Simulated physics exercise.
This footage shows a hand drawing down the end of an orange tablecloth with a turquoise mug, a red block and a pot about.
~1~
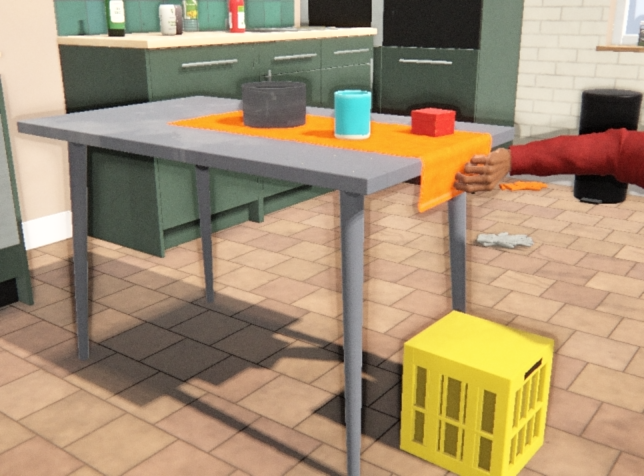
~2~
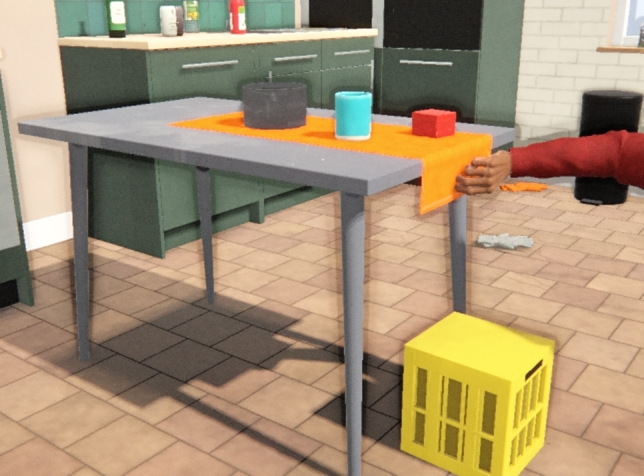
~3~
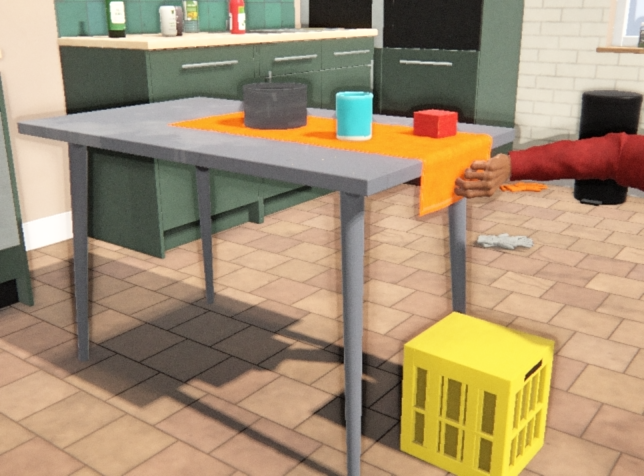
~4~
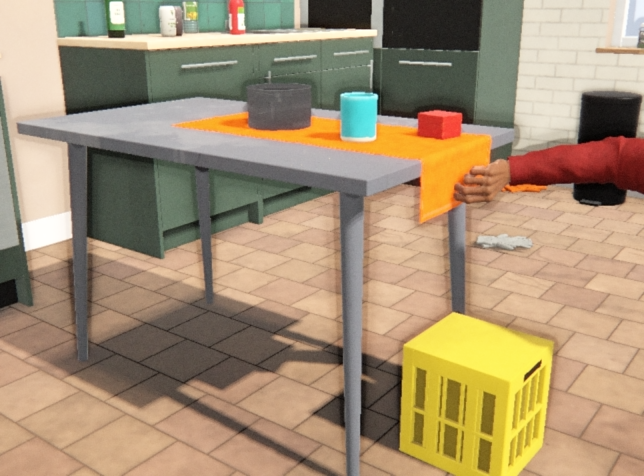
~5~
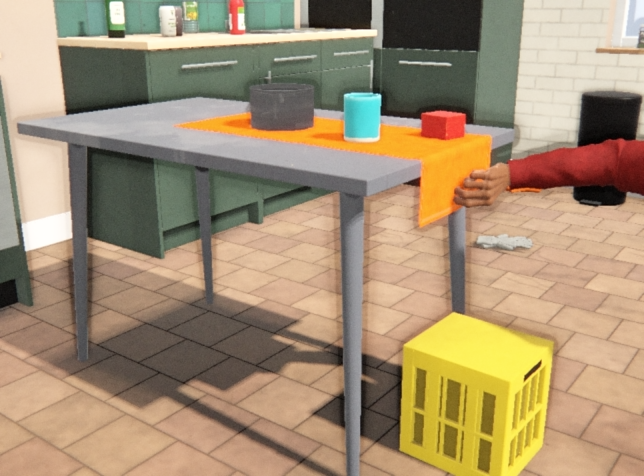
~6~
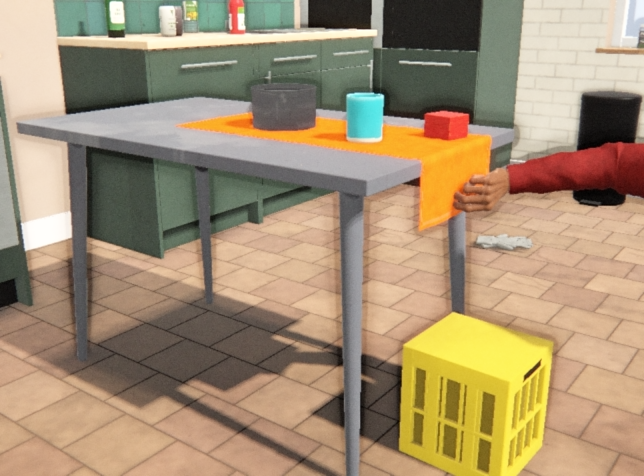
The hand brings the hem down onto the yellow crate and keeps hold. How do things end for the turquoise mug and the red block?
They end like this: The turquoise mug has gone over, the red block has gone over.
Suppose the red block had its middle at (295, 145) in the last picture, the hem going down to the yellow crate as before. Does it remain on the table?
Looks like it doesn't come off.
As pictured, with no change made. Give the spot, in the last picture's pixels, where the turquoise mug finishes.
Middle: (495, 317).
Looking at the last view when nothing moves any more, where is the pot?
Its middle is at (385, 117).
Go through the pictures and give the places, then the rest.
In the first frame, tablecloth end (420, 212); turquoise mug (353, 93); red block (433, 111); pot (274, 85); top of the crate (489, 357).
In the second frame, tablecloth end (421, 214), far hem (167, 125); red block (434, 112); red block stands on the cloth.
In the third frame, tablecloth end (420, 216); turquoise mug (354, 94).
In the fourth frame, tablecloth end (420, 223), far hem (170, 126); red block (440, 113).
In the fifth frame, tablecloth end (420, 227); turquoise mug (362, 95).
In the sixth frame, tablecloth end (419, 231), far hem (175, 126); turquoise mug (365, 95); red block (447, 114); top of the crate (488, 359).
Then, 0.50 s past the final frame, hem going down; mug carried along near (392, 121); block tipping at the edge near (486, 136).
Then, 1.32 s past the final frame, hem going down; mug carried along near (439, 126); block down below near (515, 292).
Then, 2.16 s past the final frame, hem on the crate; mug down below near (495, 317); block down below near (515, 292).
When it is over, hem on the crate; mug down below near (495, 317); block down below near (515, 292). The turquoise mug is carried off the end and the red block falls off.
